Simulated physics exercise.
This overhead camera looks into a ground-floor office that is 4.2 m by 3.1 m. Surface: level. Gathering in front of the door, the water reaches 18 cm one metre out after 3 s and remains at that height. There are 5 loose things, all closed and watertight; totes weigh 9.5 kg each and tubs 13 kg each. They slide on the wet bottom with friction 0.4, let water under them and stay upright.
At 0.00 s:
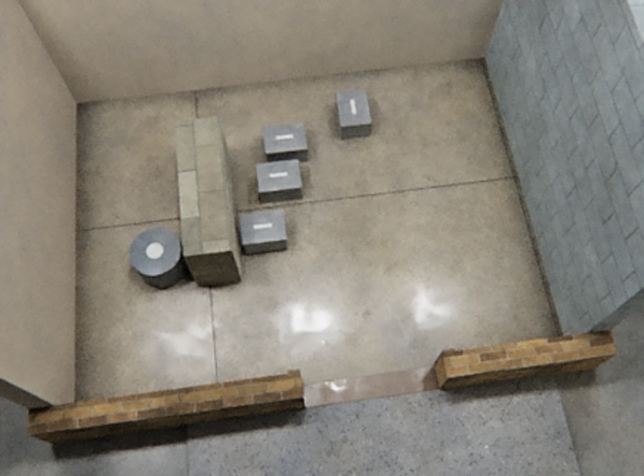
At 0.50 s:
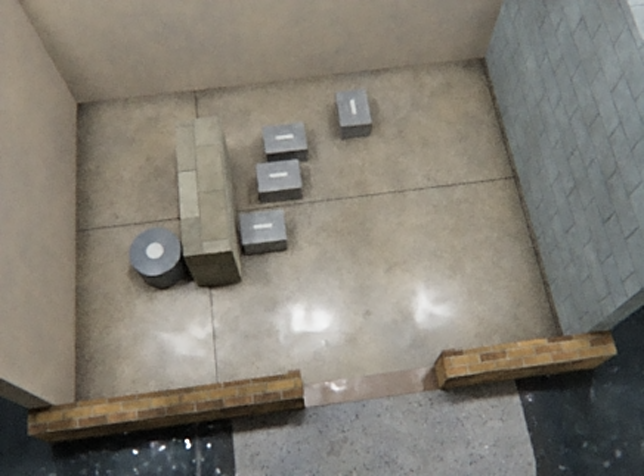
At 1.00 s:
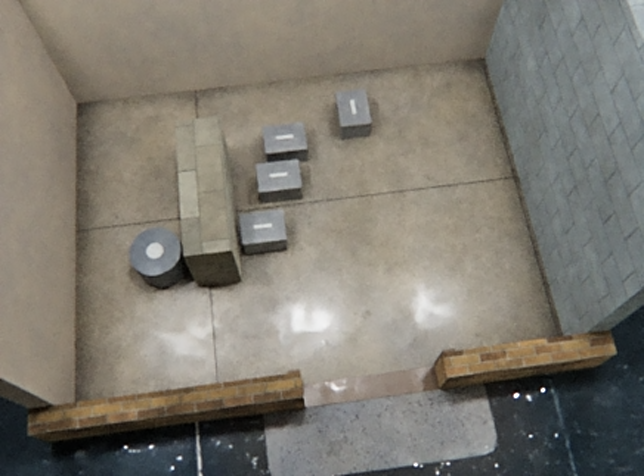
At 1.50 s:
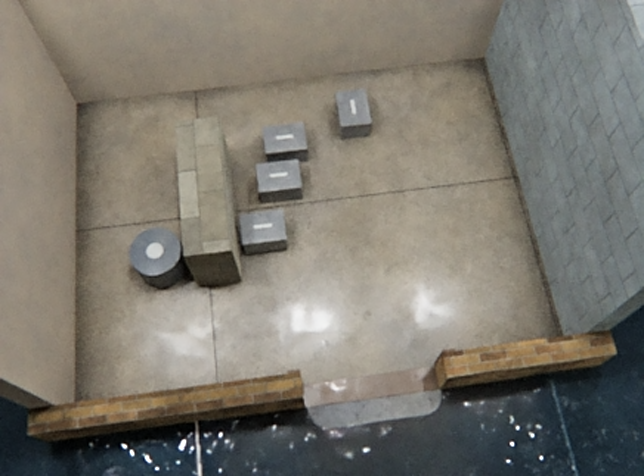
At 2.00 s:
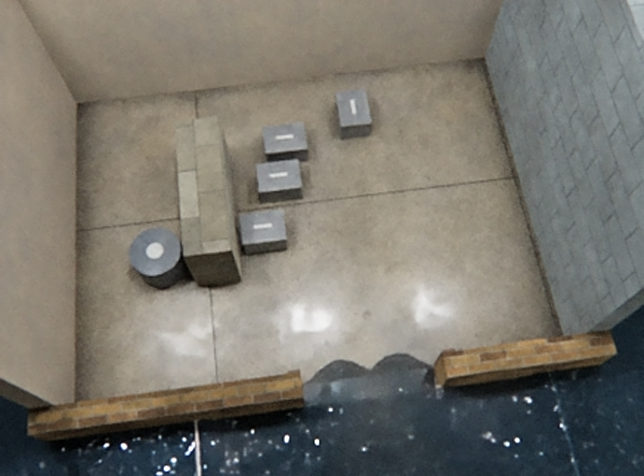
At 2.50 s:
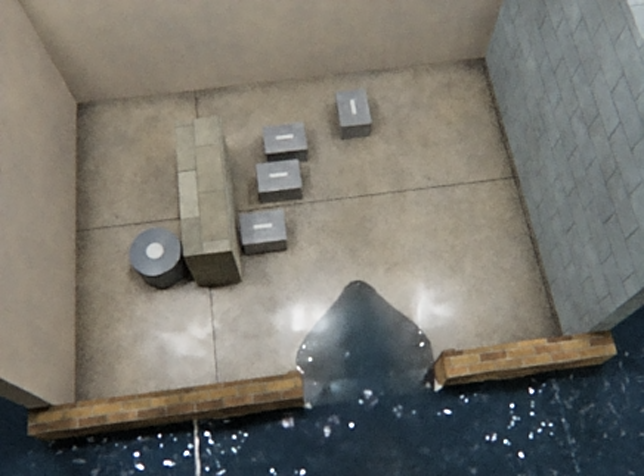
Dark water gathers outside the low brick wall, then spreads through the gap onto the floor.
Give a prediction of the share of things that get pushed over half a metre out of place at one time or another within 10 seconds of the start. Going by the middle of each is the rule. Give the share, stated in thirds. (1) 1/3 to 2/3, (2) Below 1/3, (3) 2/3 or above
Option 3: 2/3 or above.
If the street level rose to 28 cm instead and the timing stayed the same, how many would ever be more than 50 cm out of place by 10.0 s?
You'd get 4 in that case.
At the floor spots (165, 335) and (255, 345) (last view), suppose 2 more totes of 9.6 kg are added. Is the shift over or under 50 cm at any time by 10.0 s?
In that order: Within the mark, within the mark.
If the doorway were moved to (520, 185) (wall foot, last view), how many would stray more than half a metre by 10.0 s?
You'd get 4 in that case.
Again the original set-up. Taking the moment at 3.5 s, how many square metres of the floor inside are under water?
Close to 3.5 m2, I'd say.
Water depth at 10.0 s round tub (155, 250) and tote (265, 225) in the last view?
First roughly 3 cm, second roughly 9 cm.
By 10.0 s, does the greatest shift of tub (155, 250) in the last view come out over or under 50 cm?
The answer is a smaller shift.
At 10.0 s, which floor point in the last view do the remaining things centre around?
Centred roughly on (234, 163).
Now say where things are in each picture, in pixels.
In the first frame, a tote at (285, 138) rests on the ground; a tote at (353, 107) rests on the ground; water covers 0.0 m2; 0 of 5 have shifted.
In the second frame, a tote at (285, 138) rests on the ground; a tote at (353, 107), on the bottom; 0.0 m2 under water; 0 of 5 have shifted.
In the third frame, a tote at (285, 138), on the bottom; a tote at (353, 107), on the bottom; water covers 0.0 m2; 0 of 5 have shifted.
In the fourth frame, a tote at (285, 138), on the bottom; a tote at (353, 107), on the bottom; 0.0 m2 under water; 0 of 5 have shifted.
In the fifth frame, a tote at (285, 138) rests on the ground; a tote at (353, 107) rests on the ground; water covers 0.1 m2; 0 of 5 have shifted.
In the sixth frame, a tote at (285, 138) rests on the ground; a tote at (353, 107) rests on the ground; water covers 0.6 m2; 0 of 5 have shifted.
After 3.5 s 0 of 5 are over 50 cm from their spots; 0 afloat.
After 4.5 s 0 of 5 are over 50 cm from their spots; 0 afloat.
After 7.0 s 4 of 5 are over 50 cm from their spots; 1 afloat.
After 10.0 s 4 of 5 are over 50 cm from their spots, and 4 have been at some point; 2 afloat.
